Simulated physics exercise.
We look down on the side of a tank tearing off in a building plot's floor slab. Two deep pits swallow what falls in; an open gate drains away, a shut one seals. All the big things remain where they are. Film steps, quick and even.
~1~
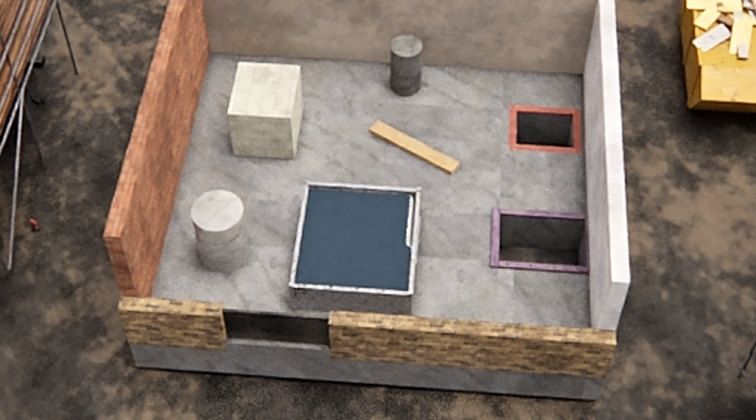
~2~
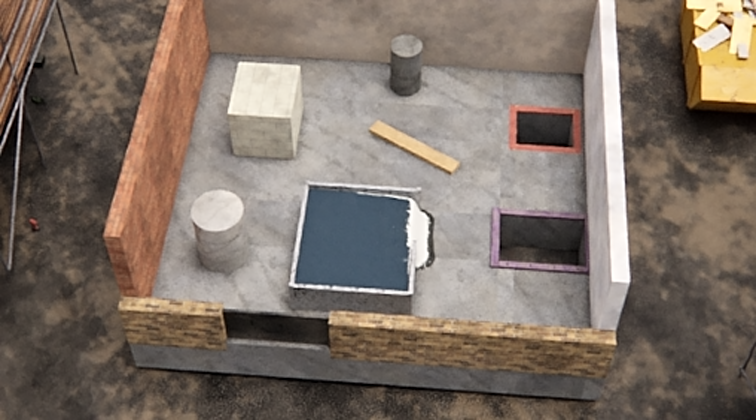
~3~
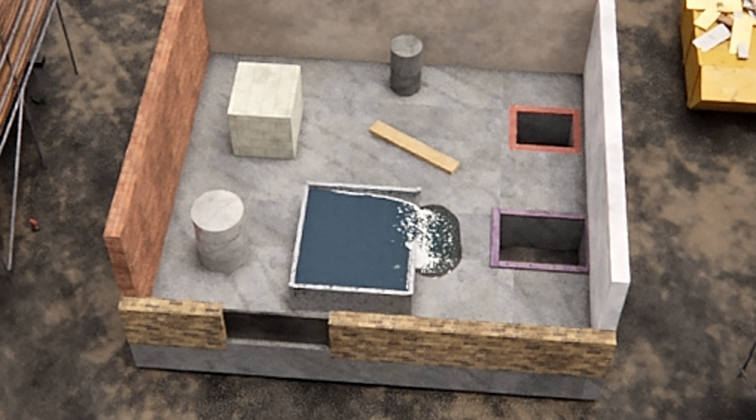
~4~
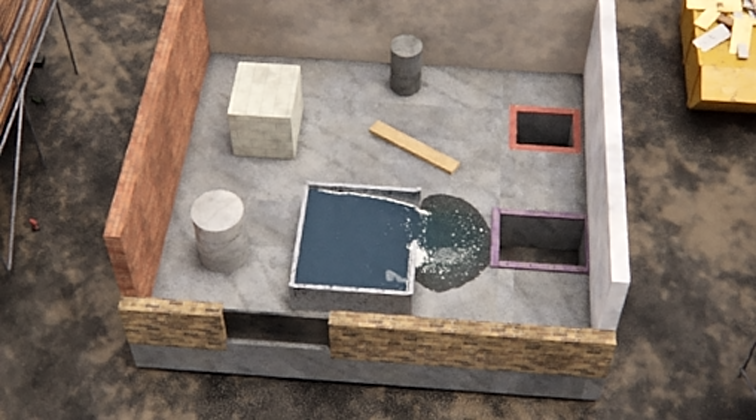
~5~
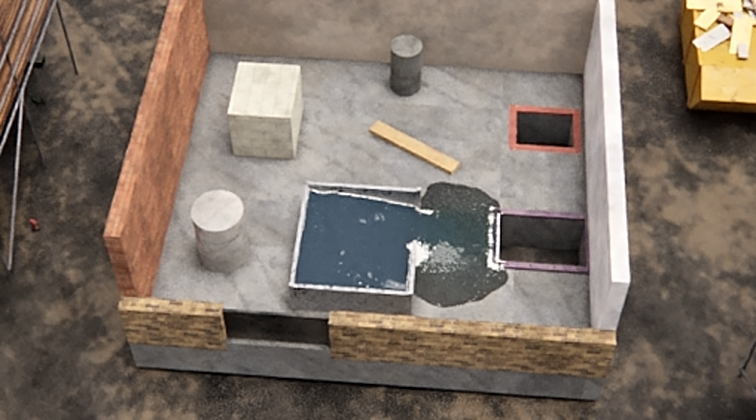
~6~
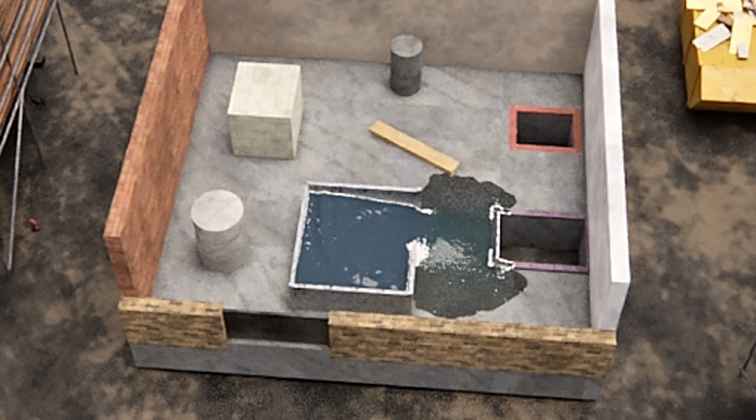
A walled concrete floor with a square water tank, its right side breaking open and water spreading rightward to a purple-edged pit.
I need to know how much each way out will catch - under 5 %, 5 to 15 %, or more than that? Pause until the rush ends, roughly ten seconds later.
Outcome: The gate will receive a cut falling short of five per cent; the purple pit will receive a cut exceeding fifteen per cent; the red pit will receive a cut exceeding fifteen per cent.
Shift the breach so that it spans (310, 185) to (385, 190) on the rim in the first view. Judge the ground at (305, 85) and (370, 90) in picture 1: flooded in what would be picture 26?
Soaked, then soaked.
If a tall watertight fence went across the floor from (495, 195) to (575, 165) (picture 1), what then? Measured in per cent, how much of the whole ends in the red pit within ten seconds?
Roughly 10 per cent ends up in the red pit.
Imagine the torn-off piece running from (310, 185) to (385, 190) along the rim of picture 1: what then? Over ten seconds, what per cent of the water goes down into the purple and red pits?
In percent: Purple 0, red 15.
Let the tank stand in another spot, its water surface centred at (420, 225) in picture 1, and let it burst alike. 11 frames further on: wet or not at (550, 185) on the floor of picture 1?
Outcome at the given point: Swamped.
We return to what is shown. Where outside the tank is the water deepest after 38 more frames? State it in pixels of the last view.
I'd put it around (489, 243).
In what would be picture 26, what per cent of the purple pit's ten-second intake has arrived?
Roughly 65 per cent.
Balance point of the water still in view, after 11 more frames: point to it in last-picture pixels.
The centre of mass sits at about (398, 254).
A moment on, water covers 20 % of the floor; the gate 0 %, the purple pit 8 %, the red pit 0 %.
Next, water covers 25 % of the floor; the gate 0 %, the purple pit 16 %, the red pit 3 %.
Then, water covers 25 % of the floor; the gate 0 %, the purple pit 24 %, the red pit 8 %.
Later, water covers 35 % of the floor; the gate 0 %, the purple pit 33 %, the red pit 15 %.
In the end, water covers 45 % of the floor; the gate 0 %, the purple pit 37 %, the red pit 21 %.
